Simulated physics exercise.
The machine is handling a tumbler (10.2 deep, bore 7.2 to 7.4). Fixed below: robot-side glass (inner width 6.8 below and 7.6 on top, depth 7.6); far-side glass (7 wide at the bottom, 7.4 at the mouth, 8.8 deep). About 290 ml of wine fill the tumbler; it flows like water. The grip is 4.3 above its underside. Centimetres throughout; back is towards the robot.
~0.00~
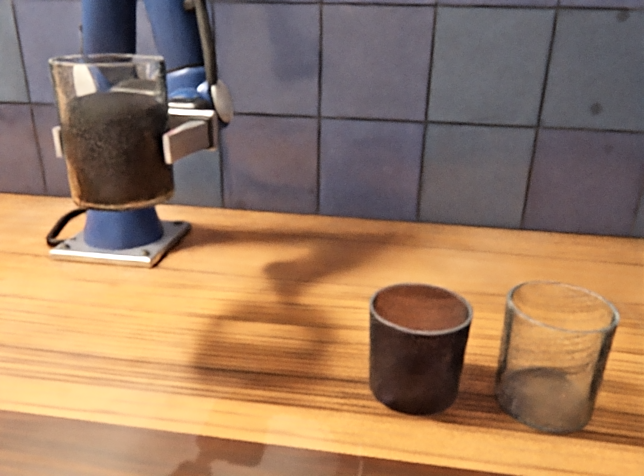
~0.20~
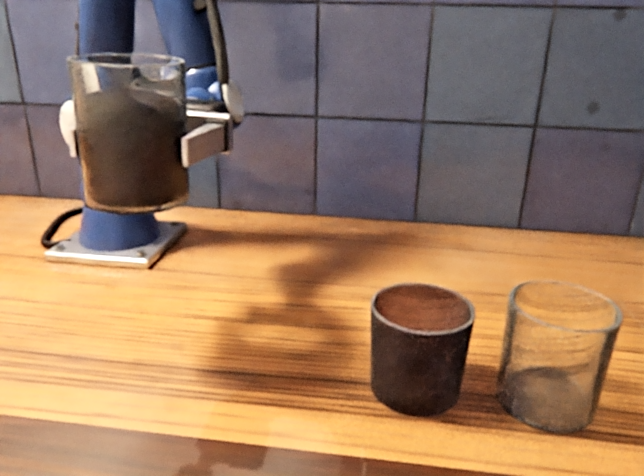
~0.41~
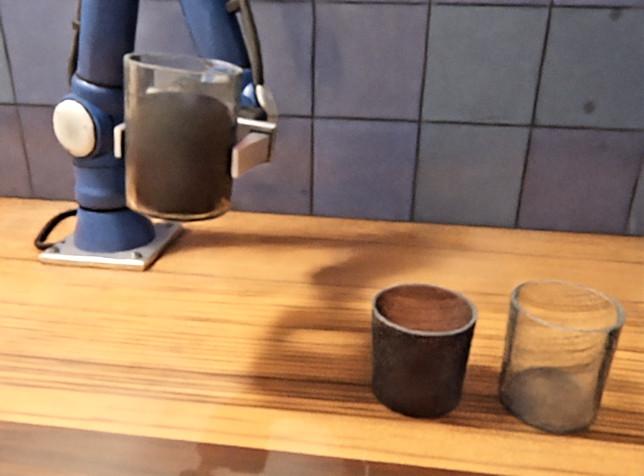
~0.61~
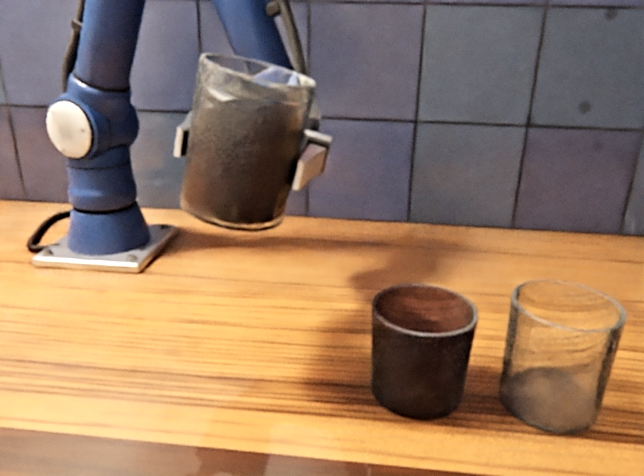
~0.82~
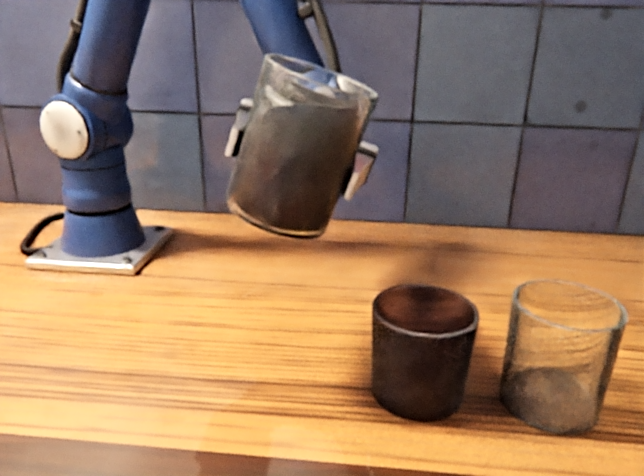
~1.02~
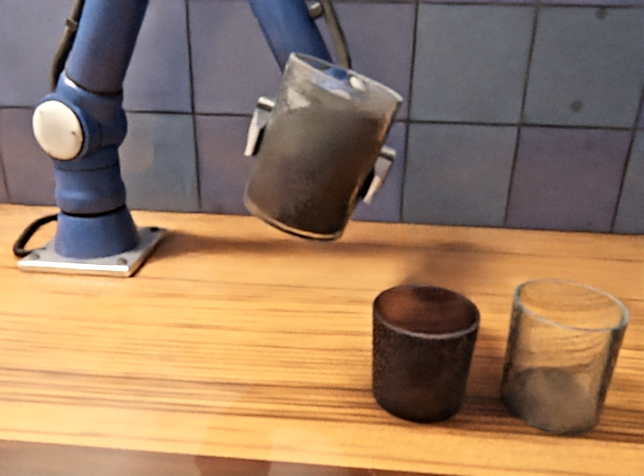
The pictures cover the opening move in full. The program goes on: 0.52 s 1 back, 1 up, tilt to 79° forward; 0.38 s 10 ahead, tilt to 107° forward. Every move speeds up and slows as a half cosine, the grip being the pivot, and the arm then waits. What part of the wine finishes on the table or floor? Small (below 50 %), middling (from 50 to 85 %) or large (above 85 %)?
Share on the table or floor: Small (below 50 %).
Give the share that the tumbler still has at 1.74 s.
About 65 %.
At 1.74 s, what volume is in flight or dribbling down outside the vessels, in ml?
About 40 ml.
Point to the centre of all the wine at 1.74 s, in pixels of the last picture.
Near (407, 231).
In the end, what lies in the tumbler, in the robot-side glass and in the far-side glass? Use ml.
About 0, 50, 130 ml.
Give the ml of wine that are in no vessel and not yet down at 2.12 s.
Some 20 ml.
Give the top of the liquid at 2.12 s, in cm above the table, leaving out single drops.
About 20 cm.
After 1.38 s, tilted 66° forward, liquid up to 22 above the table; 290 ml in the tumbler, 5 ml in the air or running down outside.
After 1.74 s, tilted 94° forward, liquid up to 21 above the table; 190 ml in the tumbler, 50 ml in the robot-side glass, 10 ml on the table or floor, 45 ml in the air or running down outside.
After 2.12 s, tilted 107° forward, liquid up to 30 above the table; 140 ml in the far-side glass, 80 ml on the table or floor, 50 ml in the robot-side glass, 5 ml in the tumbler, 20 ml in the air or running down outside.
After 2.92 s, tilted 107° forward, liquid up to 19 above the table; 130 ml in the far-side glass, 115 ml on the table or floor, 50 ml in the robot-side glass.
At rest, 130 ml in the far-side glass, 115 ml on the table or floor, 50 ml in the robot-side glass. That is 39 % on the table or floor.
